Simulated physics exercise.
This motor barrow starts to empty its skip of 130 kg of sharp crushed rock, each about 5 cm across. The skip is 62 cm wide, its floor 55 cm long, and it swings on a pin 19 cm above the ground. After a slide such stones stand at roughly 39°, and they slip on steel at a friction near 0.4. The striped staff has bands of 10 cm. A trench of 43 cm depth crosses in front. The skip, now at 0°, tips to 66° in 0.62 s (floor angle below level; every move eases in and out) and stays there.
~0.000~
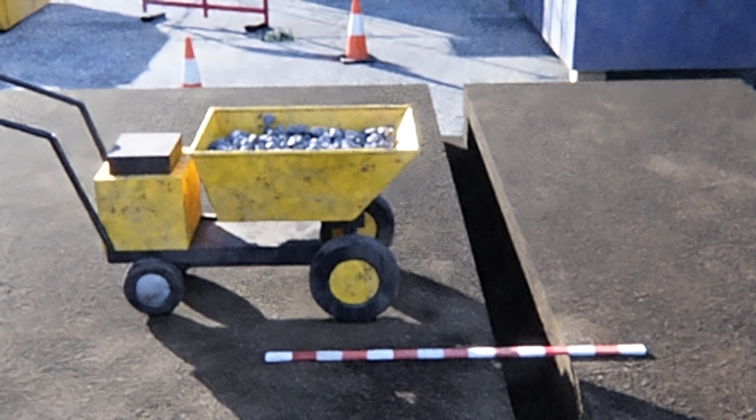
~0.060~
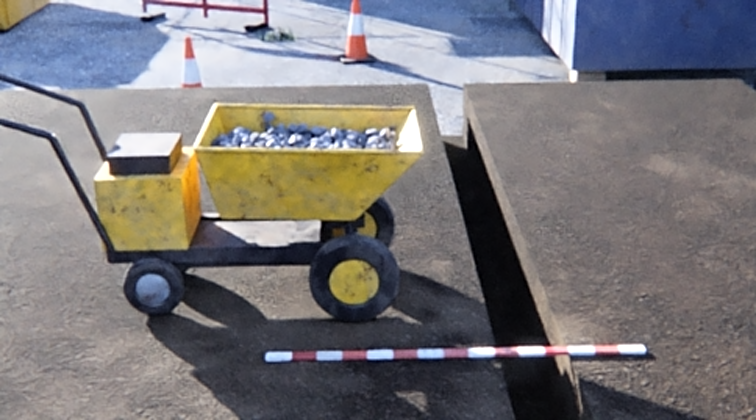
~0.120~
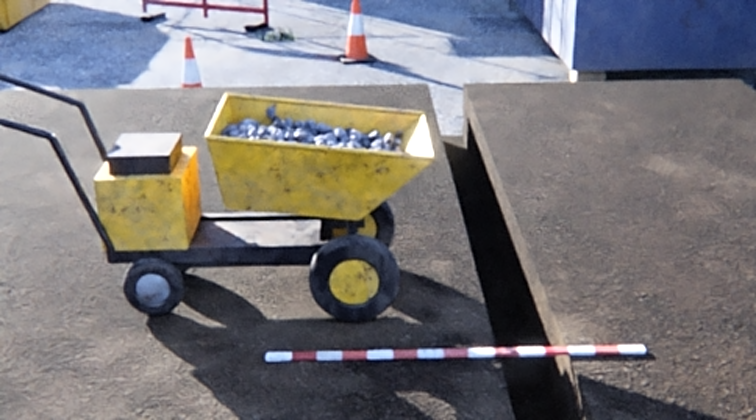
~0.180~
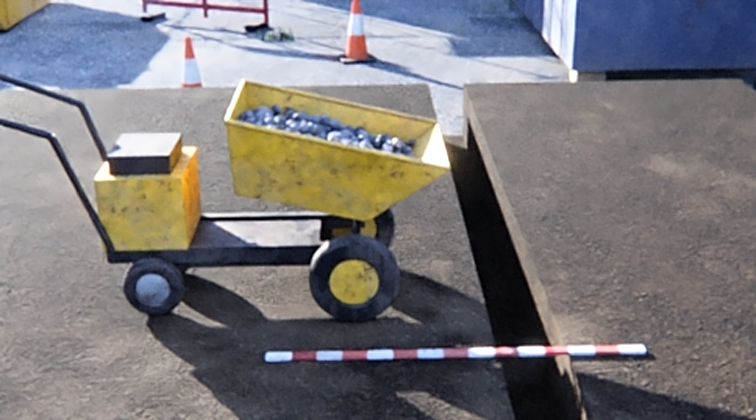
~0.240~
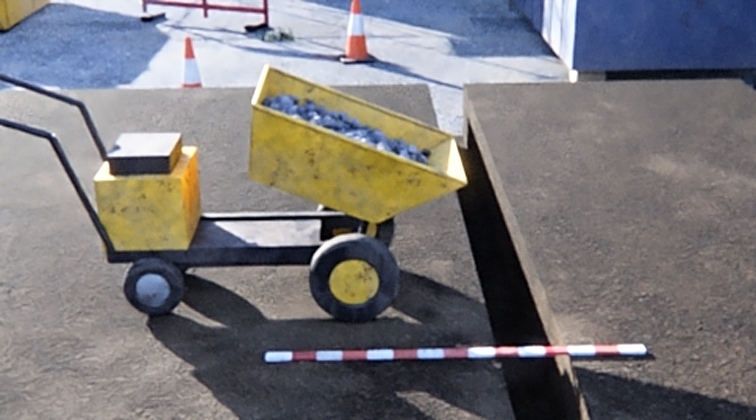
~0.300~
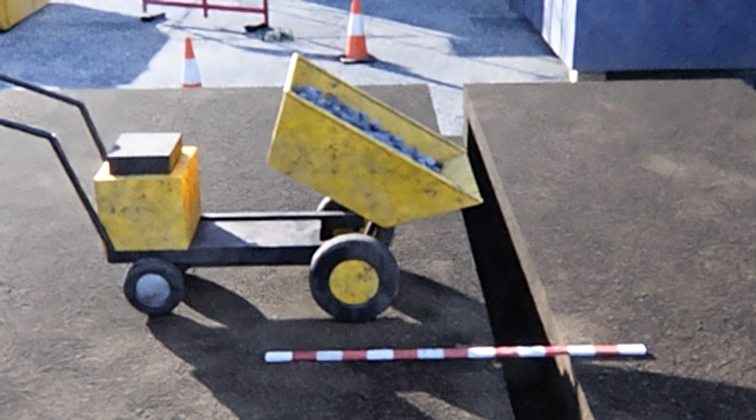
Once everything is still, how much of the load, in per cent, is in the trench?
Roughly 51 per cent ends in the trench.
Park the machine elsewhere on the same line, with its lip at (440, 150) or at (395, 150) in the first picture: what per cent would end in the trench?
Near 40 per cent from the first place, 65 from the second.
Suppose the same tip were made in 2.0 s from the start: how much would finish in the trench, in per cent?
It would be near 70 per cent.
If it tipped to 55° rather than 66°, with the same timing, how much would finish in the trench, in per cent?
It would be near 25 per cent.
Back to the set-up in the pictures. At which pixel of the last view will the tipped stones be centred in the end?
Their middle is at about (528, 342).
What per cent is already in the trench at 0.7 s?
About 10 per cent by then.
After 0.5 s the floor is at 55°; 100 % in the skip; the foremost stones are at (479, 227).
After 0.7 s the floor is at 66°; 87 % in the skip, 11 % in the trench, 2 % past the trench; the foremost stones are at (569, 297).
After 1.1 s the floor is at 66°; 39 % in the skip, 30 % in the trench, 31 % past the trench; the foremost stones are at (703, 278).
After 3.0 s the floor is at 66°; 18 % in the skip, 51 % in the trench, 31 % past the trench; the foremost stones are past the picture's edge.
